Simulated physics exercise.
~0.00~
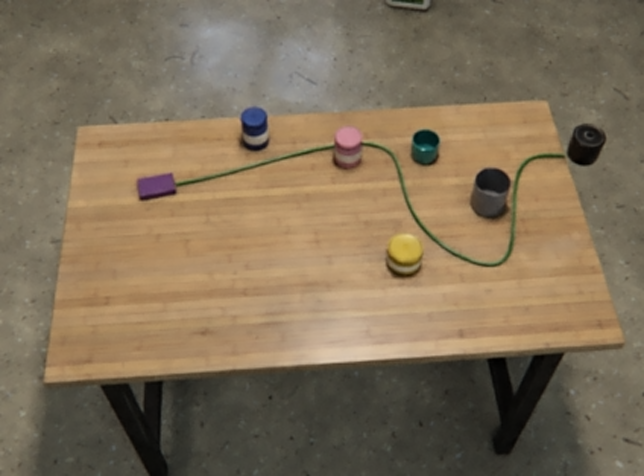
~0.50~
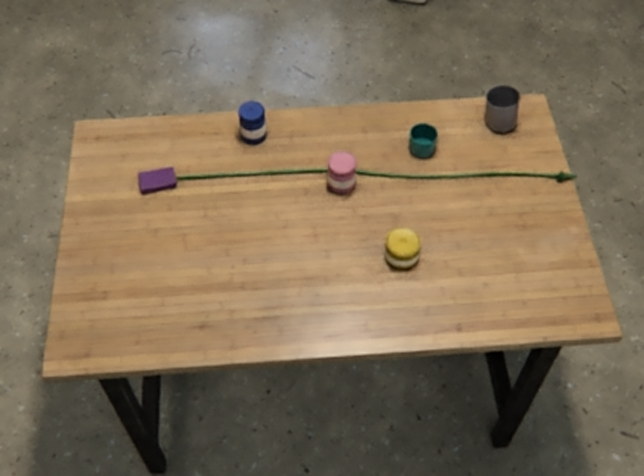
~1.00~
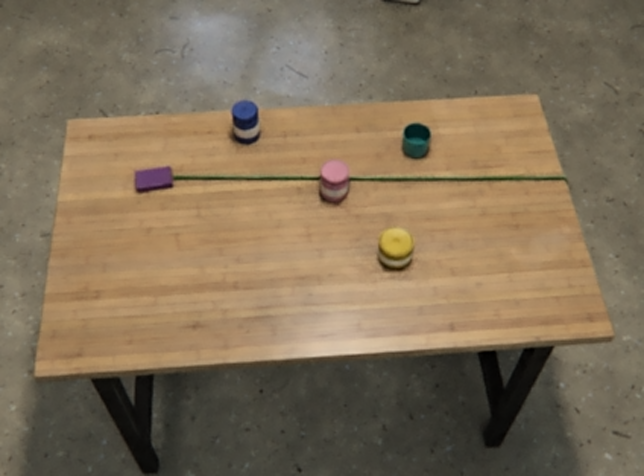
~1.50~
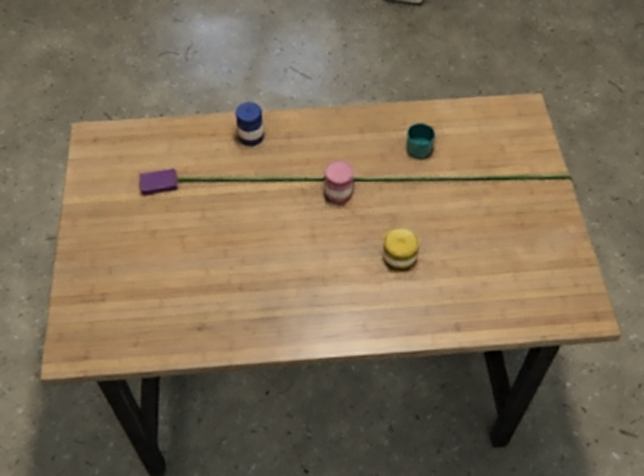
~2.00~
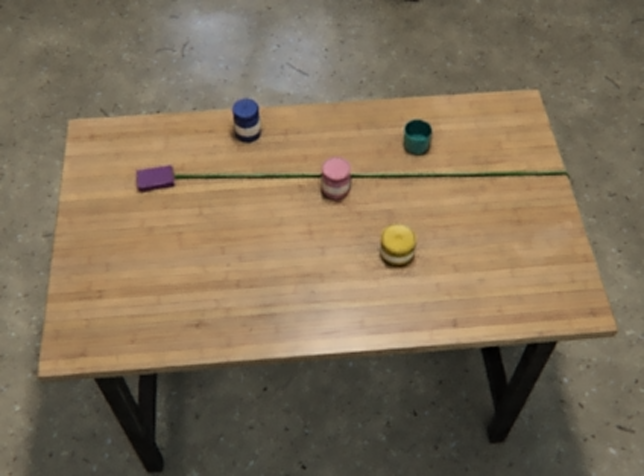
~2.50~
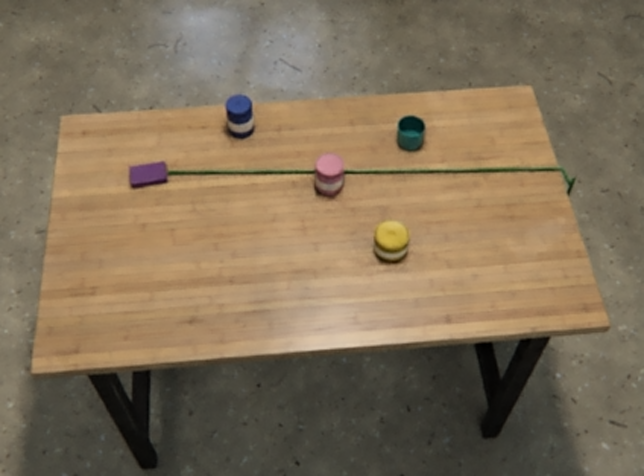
The footage shows a black speaker dropping off the right edge of a wooden table, its green cable pulling straight from a purple phone, nudging a pink canister and sending a grey cup over the edge, while the canister, phone, yellow tin, blue tin and teal mug remain on top.
